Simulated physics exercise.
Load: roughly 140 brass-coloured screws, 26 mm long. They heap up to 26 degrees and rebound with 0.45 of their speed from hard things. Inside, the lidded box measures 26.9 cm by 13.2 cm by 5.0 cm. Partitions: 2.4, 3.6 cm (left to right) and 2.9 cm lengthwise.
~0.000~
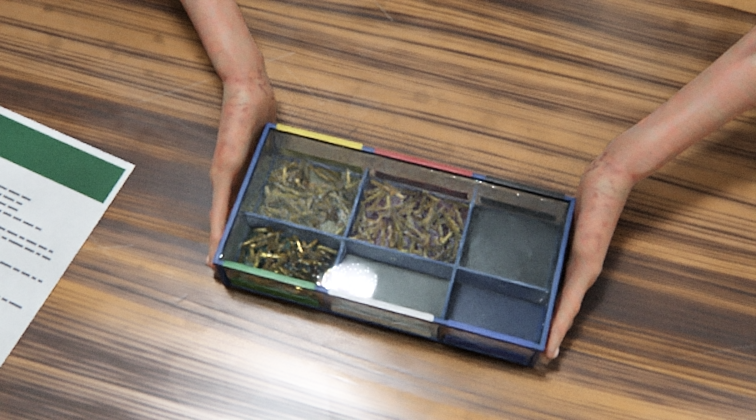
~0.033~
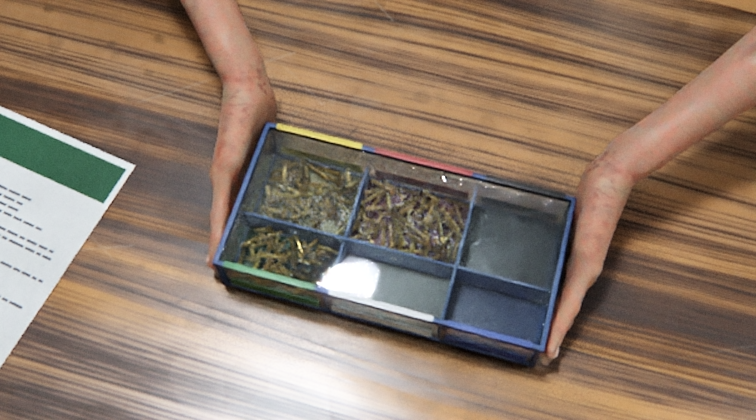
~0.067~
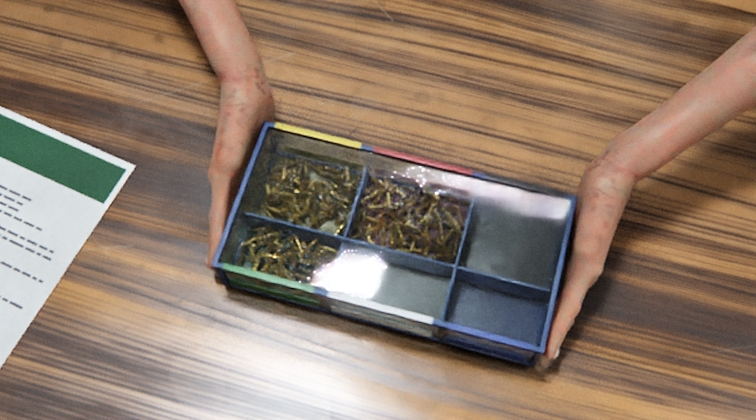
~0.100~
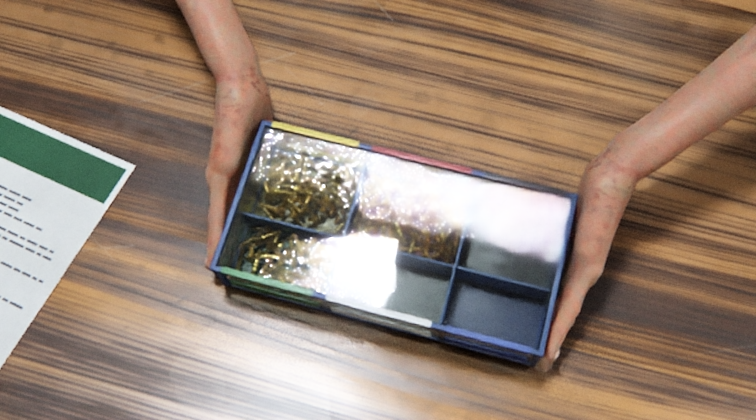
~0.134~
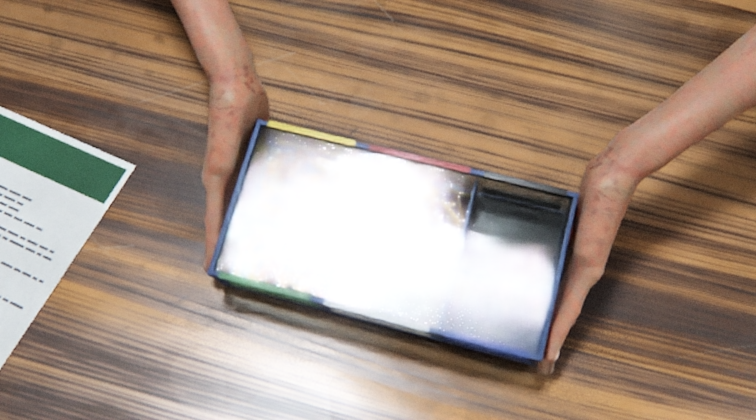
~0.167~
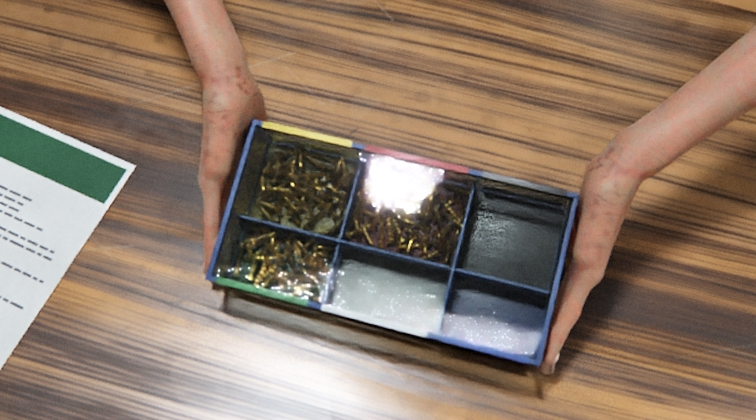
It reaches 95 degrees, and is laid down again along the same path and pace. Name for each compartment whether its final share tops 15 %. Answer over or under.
Red under, blue under, green over, yellow under, white over, black under.
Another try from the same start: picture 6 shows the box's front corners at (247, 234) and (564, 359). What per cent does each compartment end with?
Red 50, blue 5, green 0, yellow 0, white 40, black 5.
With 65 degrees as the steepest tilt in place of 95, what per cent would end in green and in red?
Green 25, red 35.
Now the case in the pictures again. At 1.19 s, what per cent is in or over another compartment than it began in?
Some 55 per cent.
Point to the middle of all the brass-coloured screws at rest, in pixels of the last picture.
Around (308, 274).
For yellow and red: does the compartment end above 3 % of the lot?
Yellow yes, red yes.
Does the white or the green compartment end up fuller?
The green compartment.
Then, at 0.78 s, tilt 95 degrees; red 30 %, green 35 %, yellow 25 %, white 10 %.
After 1.19 s, tilt 42 degrees; red 5 %, green 55 %, yellow 10 %, white 25 %.
After 1.68 s, tilt 0 degrees; red 5 %, green 55 %, yellow 10 %, white 25 %.
In the end, at 2.0 s, red 5 %, blue 0 %, green 55 %, yellow 10 %, white 25 %, black 0 %.
